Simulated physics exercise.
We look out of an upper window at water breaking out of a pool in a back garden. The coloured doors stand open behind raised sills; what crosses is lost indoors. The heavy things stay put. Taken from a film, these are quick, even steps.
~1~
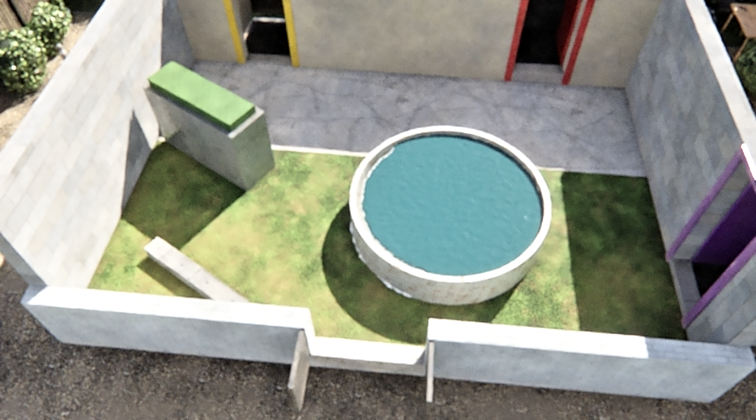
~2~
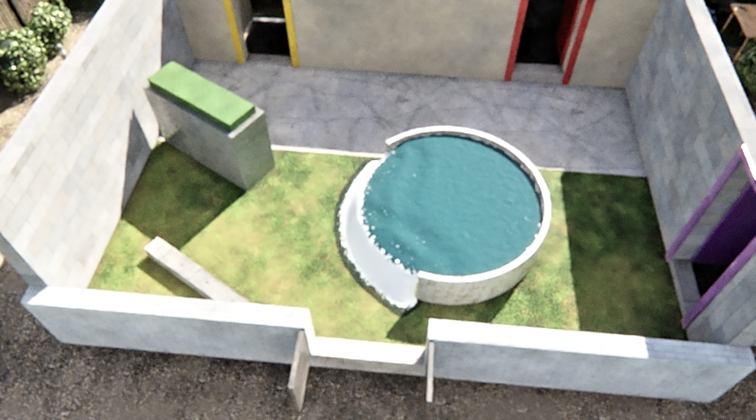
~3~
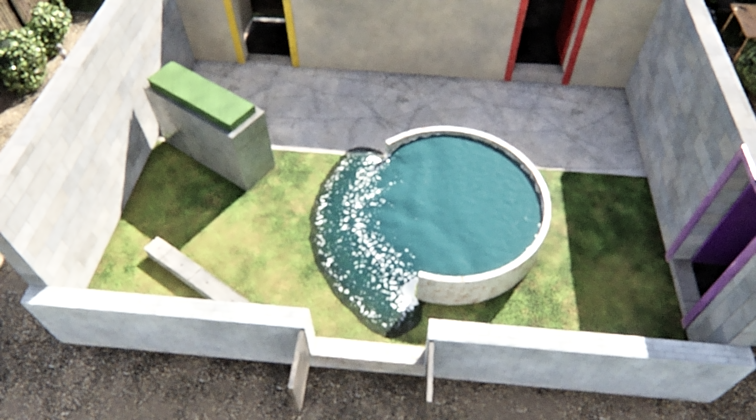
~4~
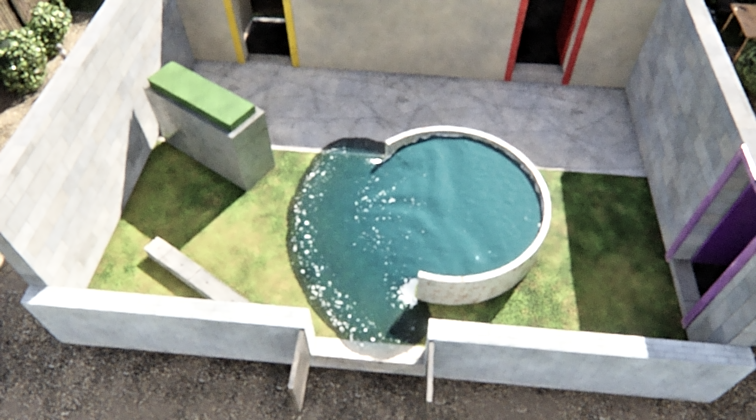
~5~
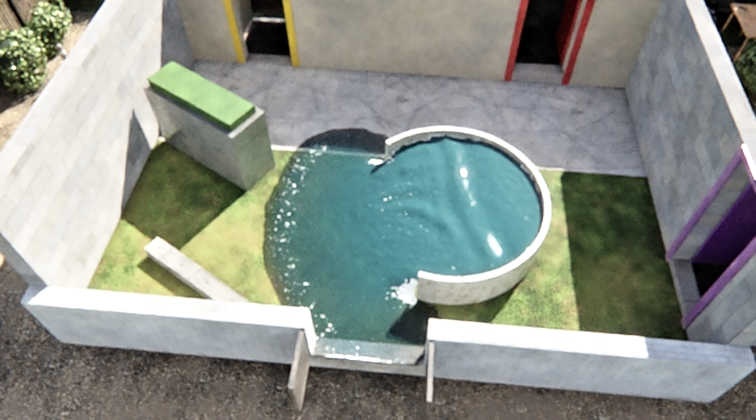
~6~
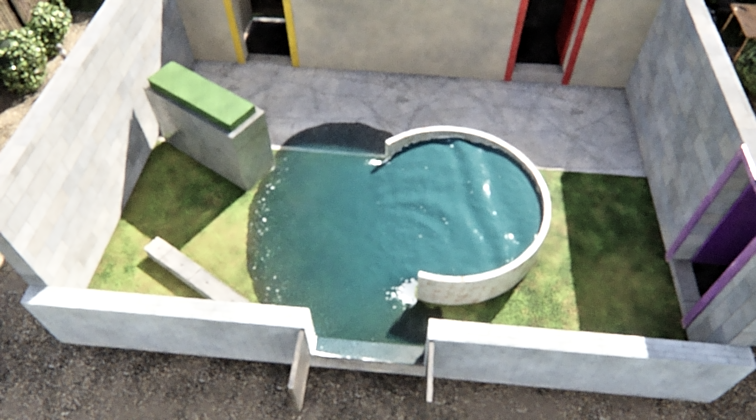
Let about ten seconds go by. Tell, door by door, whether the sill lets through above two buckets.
As I see it, purple door: Never surpasses it. Yellow door: Surpasses it. Red door: Never surpasses it.
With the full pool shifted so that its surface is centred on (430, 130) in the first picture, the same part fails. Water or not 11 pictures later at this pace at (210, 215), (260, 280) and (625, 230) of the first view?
First one gets inundated, next one gets inundated, last one stays unwetted.
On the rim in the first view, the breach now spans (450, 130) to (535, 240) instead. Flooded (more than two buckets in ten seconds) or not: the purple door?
In brief, the purple door exceeds the mark.
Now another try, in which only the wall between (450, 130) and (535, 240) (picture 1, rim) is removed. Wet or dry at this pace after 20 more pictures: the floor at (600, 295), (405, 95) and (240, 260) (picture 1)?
Listed order gives sopping; sopping; left alone.
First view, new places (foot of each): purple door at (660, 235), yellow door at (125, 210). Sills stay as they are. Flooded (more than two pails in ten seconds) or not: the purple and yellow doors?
Lab note - purple door under limit, yellow door over limit.
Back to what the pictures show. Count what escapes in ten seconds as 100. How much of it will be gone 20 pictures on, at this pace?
It comes to around 40 per cent.
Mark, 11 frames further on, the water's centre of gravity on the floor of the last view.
Around pixel (351, 222).
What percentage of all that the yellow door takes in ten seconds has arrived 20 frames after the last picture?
Result: 20 % of the ten-second total.
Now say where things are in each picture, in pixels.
In the first frame, the round tank at (449, 200) is whole and still.
In the second frame, water pours out at (357, 227) and has run to (406, 310).
In the third frame, the front is at (355, 151), out from the gap at (357, 228).
In the fourth frame, water pours out at (357, 229) and has run to a hidden place.
In the fifth frame, the front is at a hidden place, out from the gap at (357, 229).
In the sixth frame, the front is at (323, 128), out from the gap at (357, 230).
A moment on, water covers 30 % of the floor; the purple door not reached, the yellow door not reached, the red door not reached.
Next, water covers 45 % of the floor; the purple door not reached, the yellow door wet at the sill, nothing in, the red door not reached.
Then, water covers 50 % of the floor; the purple door not reached, the yellow door under two buckets in, the red door not reached.
Later, water covers 65 % of the floor; the purple door not reached, the yellow door over two buckets in, the red door not reached.
In the end, water covers 90 % of the floor; the purple door not reached, the yellow door far over two buckets in, the red door wet at the sill, nothing in.
